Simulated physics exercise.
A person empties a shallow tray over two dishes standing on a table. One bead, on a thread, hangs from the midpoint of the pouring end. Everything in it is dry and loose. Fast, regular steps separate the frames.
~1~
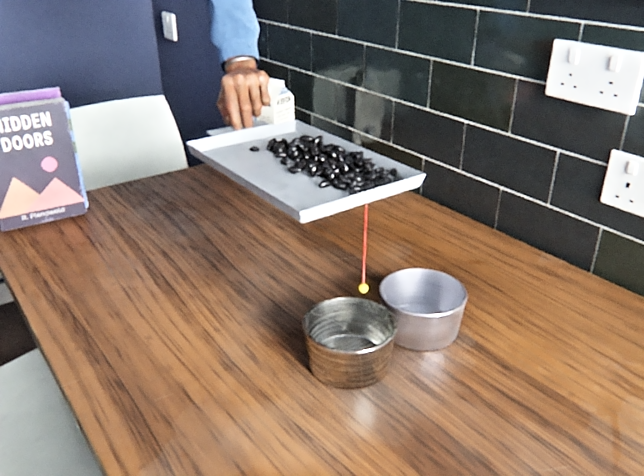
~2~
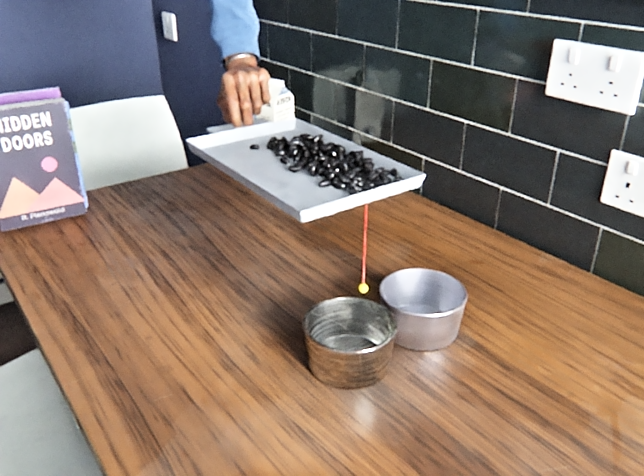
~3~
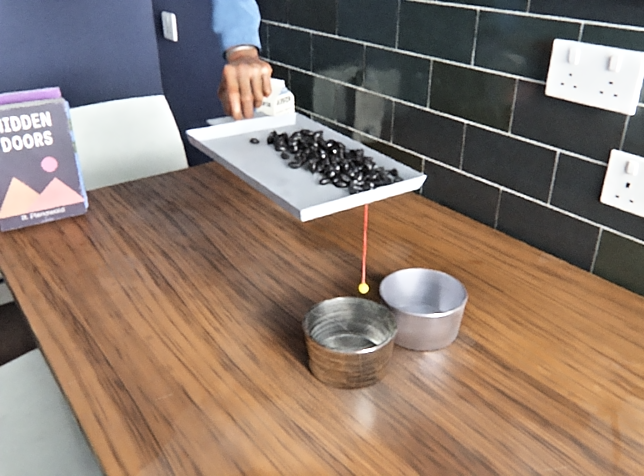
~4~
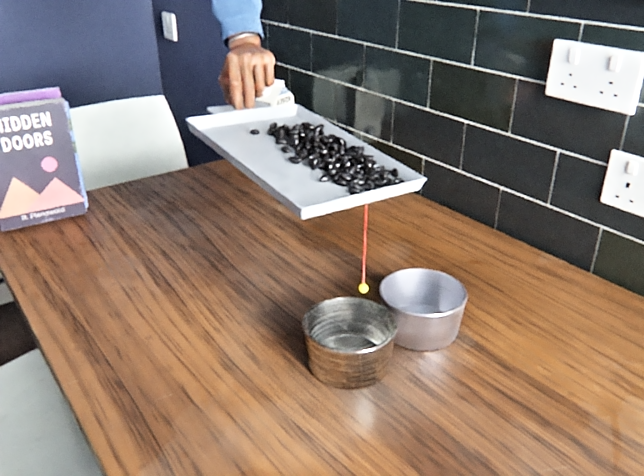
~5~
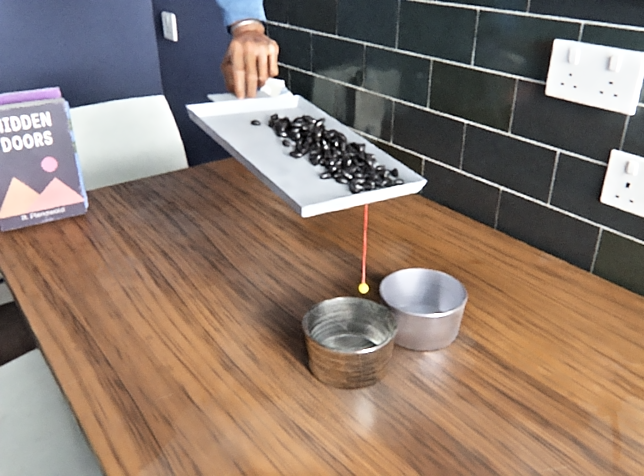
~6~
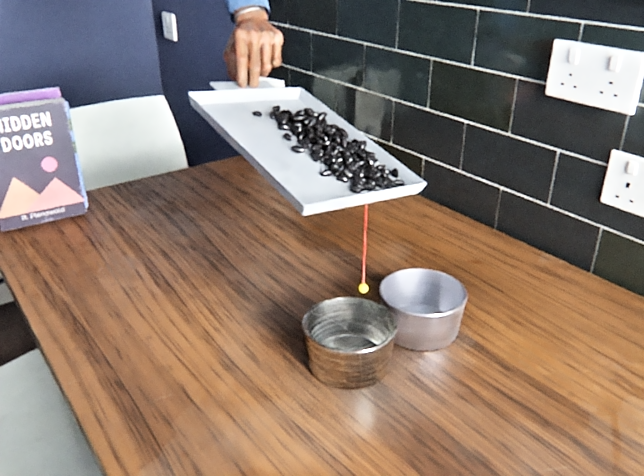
At a wooden table beside dark tiles, a hand slowly tilts a shallow tray of black beans above two round metal dishes.
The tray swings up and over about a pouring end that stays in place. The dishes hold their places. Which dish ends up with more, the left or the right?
Dish on the right.
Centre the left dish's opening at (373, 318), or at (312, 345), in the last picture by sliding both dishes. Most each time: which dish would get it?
First try: The rightmost dish. Second try: The rightmost dish.
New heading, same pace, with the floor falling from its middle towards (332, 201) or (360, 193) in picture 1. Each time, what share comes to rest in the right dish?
I'd expect around 10 in a hundred first and around 50 in a hundred second.
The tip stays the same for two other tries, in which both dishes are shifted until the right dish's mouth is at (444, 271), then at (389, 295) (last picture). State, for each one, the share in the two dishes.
Result: 70 % and 50 %.
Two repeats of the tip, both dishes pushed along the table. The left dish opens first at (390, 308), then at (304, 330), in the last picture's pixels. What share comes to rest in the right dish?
40 and 40 in a hundred.
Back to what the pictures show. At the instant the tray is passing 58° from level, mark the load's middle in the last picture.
Somewhere near pixel (377, 139).
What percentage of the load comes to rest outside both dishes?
Roughly 10 per cent.
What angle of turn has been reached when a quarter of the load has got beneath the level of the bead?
It is at around 85 degrees by then.
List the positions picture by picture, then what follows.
The first frame shows corners of the pouring end (302, 209) and (420, 174), level; middle of the load (330, 162), black beans; left dish (379, 362); right dish (452, 325); bead on its thread (363, 288).
The second frame shows corners of the pouring end (302, 209) and (420, 174), level; middle of the load (331, 161).
The third frame shows corners of the pouring end (303, 207) and (420, 175), tipped barely, lowest at the right corner; middle of the load (331, 158).
The fourth frame shows corners of the pouring end (304, 206) and (421, 177), tipped a little, lowest at the right corner; middle of the load (331, 154).
The fifth frame shows corners of the pouring end (305, 204) and (421, 179), tipped a little, lowest at the right corner; middle of the load (332, 150).
The sixth frame shows corners of the pouring end (306, 202) and (421, 182), tipped a little, lowest at the right corner; middle of the load (334, 146); left dish (379, 362); right dish (452, 325).
Just after the last frame, tray tipped steeply; almost all on the tray; just a few in the air.
A moment on, tray tipped right over; about a tenth on the tray; just a few in the left dish; roughly two thirds in the right dish; about a tenth outside both; about a tenth in the air.
Further on, tray tipped past a quarter turn; just a few in the left dish; the larger part in the right dish; about a tenth outside both.
When it is over, tray tipped past a quarter turn; just a few in the left dish; the larger part in the right dish; about a tenth outside both.
